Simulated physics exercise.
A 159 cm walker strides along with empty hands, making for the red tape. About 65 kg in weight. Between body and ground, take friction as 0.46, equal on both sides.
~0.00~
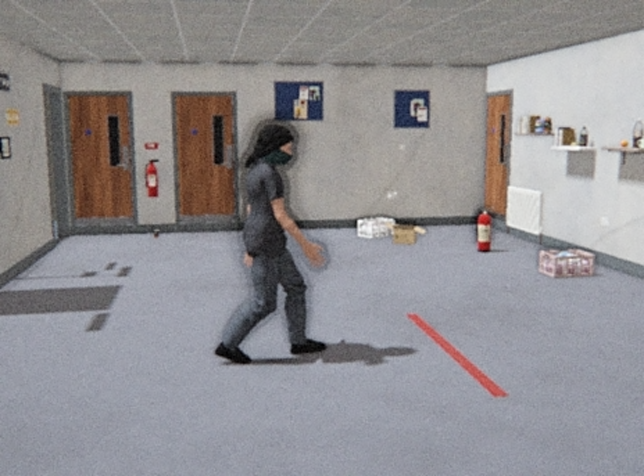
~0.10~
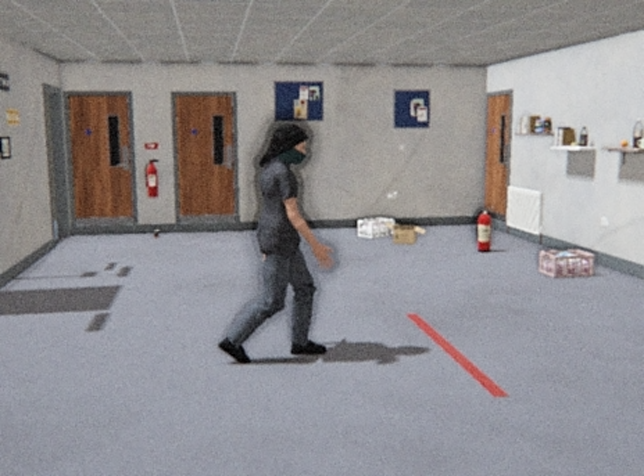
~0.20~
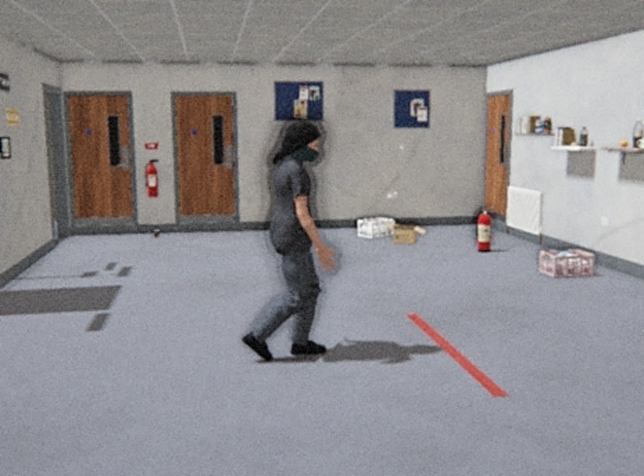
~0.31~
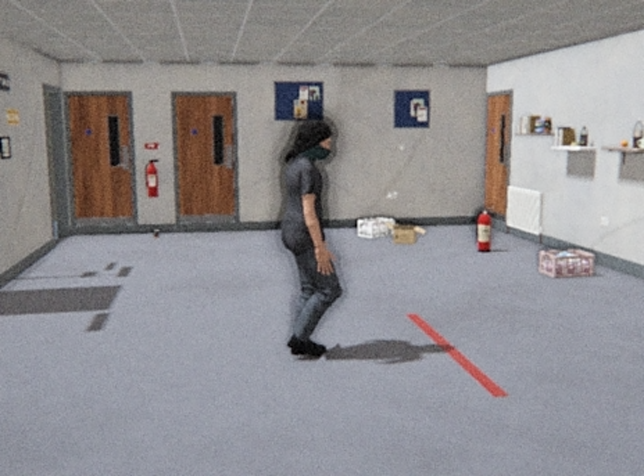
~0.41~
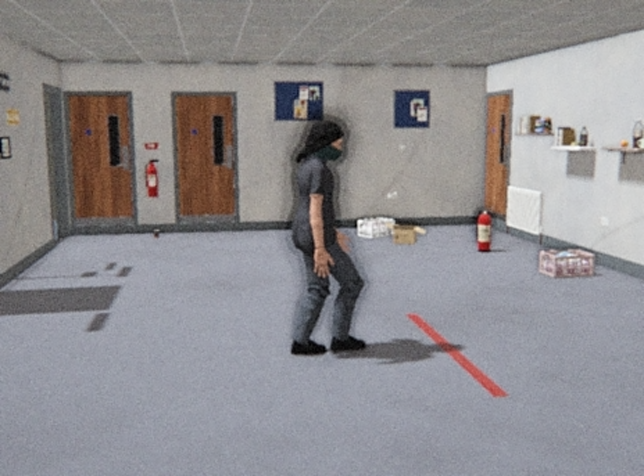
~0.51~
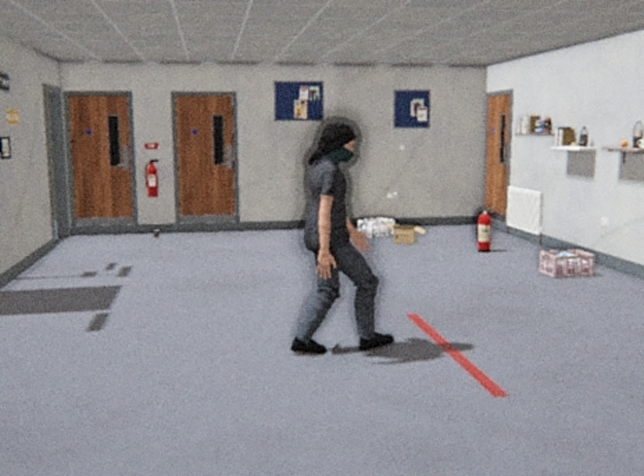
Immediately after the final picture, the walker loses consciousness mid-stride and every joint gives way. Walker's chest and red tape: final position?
I expect it to fall shy of the line.
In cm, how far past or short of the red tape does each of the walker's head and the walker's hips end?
So the walker's head finishes 0 centimetres past while the walker's hips stops 50 centimetres short.
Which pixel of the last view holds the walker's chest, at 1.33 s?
Roughly (428, 321).
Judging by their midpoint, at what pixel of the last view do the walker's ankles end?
Around (353, 354).
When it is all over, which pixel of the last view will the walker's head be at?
I'd say about pixel (479, 354).
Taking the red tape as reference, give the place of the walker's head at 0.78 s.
Measured short of the mark: Approx. 60 cm.
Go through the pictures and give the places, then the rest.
The first frame shows walker's chest (265, 191), walker's head (269, 153), red tape (467, 361).
The second frame shows walker's chest (279, 190), walker's head (283, 152); hips 9 cm further on.
The third frame shows walker's chest (292, 187), walker's head (297, 150); hips 18 cm further on.
The fourth frame shows walker's chest (304, 186), walker's head (308, 148); hips 26 cm further on.
The fifth frame shows walker's chest (315, 186), walker's head (320, 149); hips 33 cm further on.
The sixth frame shows walker's chest (327, 188), walker's head (332, 151), red tape (467, 361); hips 41 cm further on.
After 0.78 s the walker's chest is 63 cm short of the red tape, near (361, 230) in the last picture's view; the walker's head 58 cm short of the red tape.
After 1.03 s the walker's chest is 46 cm short of the red tape, near (388, 282) in the last picture's view.
After 1.33 s the walker's chest is 29 cm short of the red tape, near (428, 321) in the last picture's view; the walker's head 12 cm short of the red tape.
Final state at 2.6 s, walker's hips stop short of the red tape; walker's chest stops short of the red tape.
